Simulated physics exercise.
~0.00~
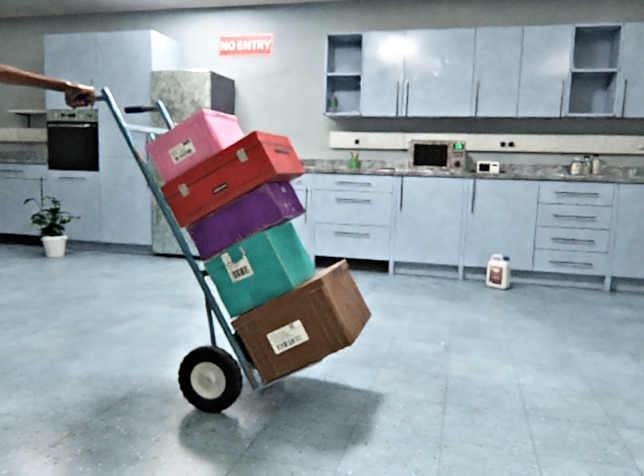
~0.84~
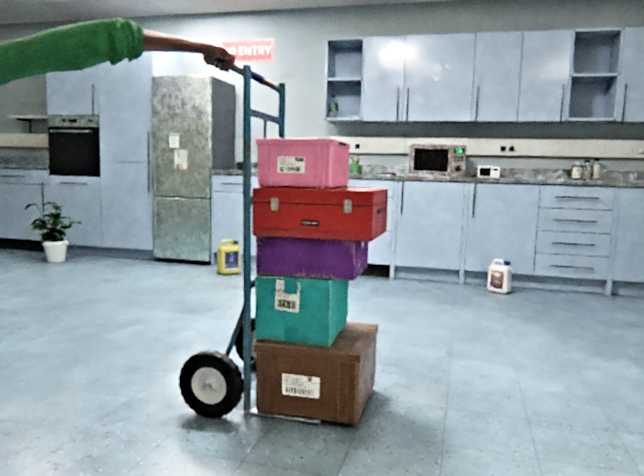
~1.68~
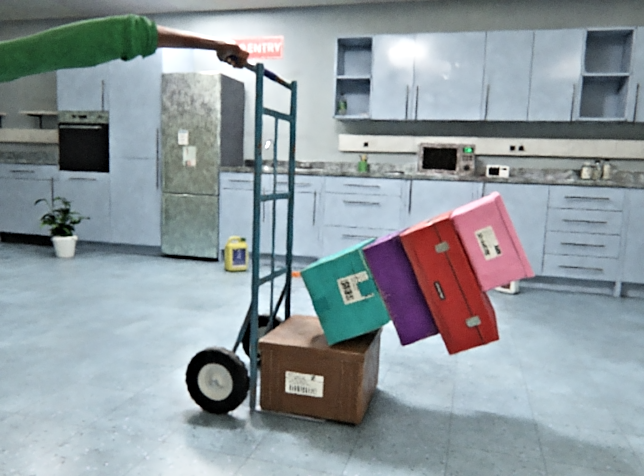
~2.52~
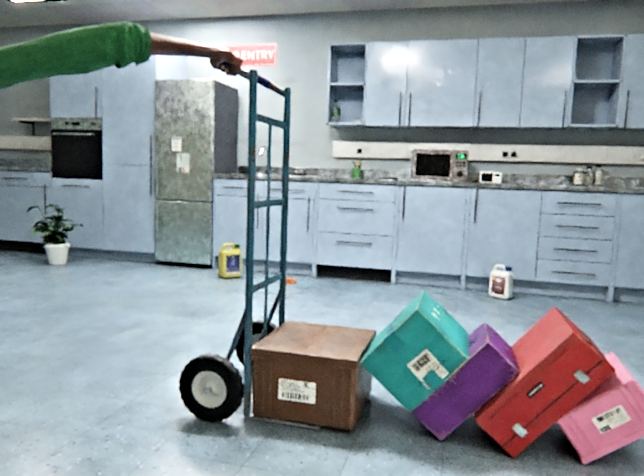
A hand truck stacked with five boxes was tipped upright by a person's hand, and the top four toppled off to the right, landing tilted in a row on the floor, while the brown box stayed upright at the base of the truck.
